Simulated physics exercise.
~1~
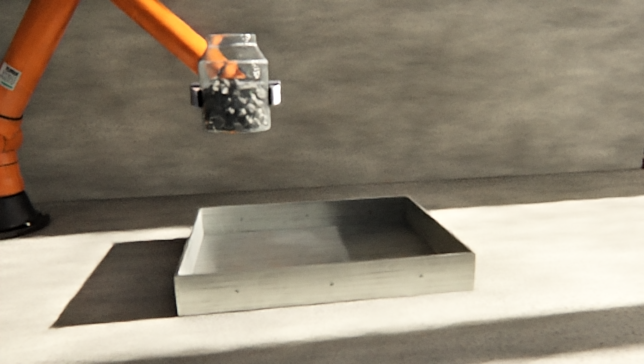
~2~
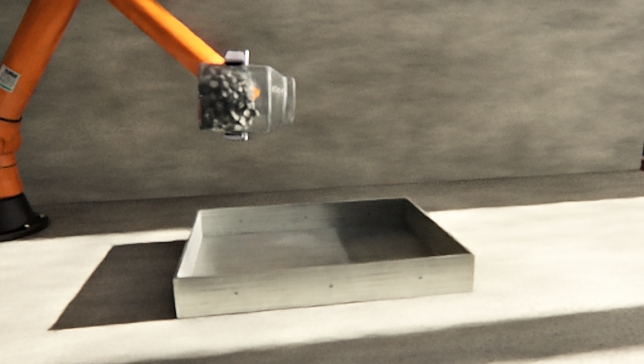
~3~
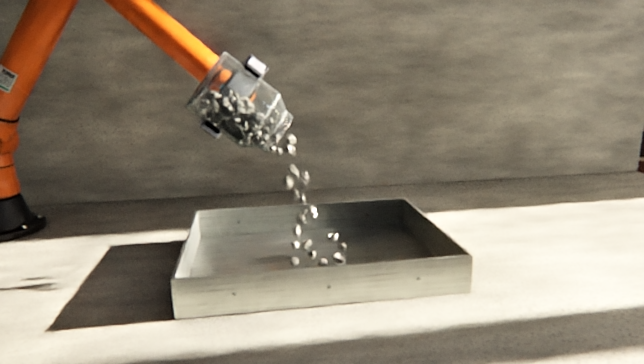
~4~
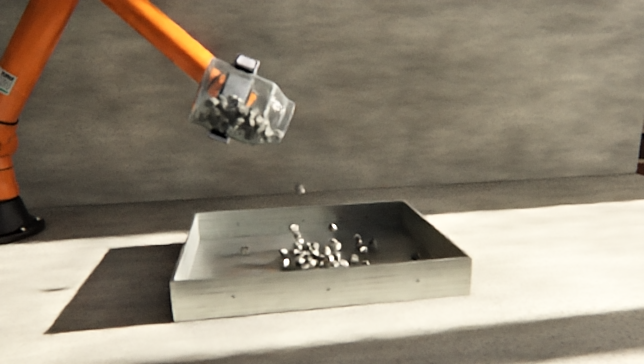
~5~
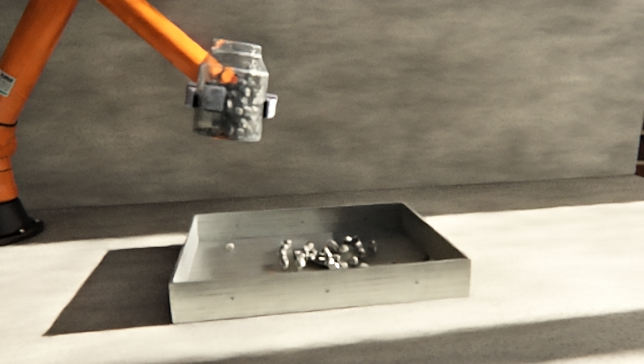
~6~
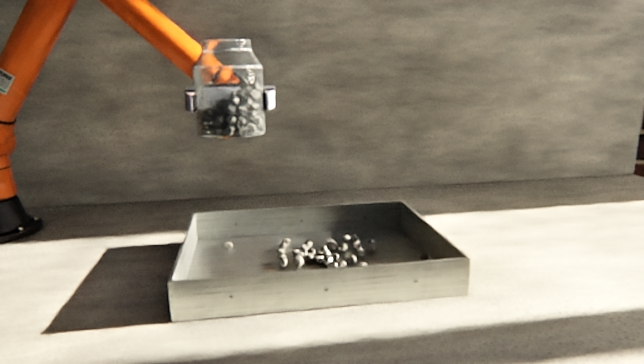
An orange robot arm tipped a clear jar of small pebbles over to the right, spilling some into a shallow metal tray below, then turned it upright again, leaving a small scattered pile in the tray and most pebbles still in the jar.
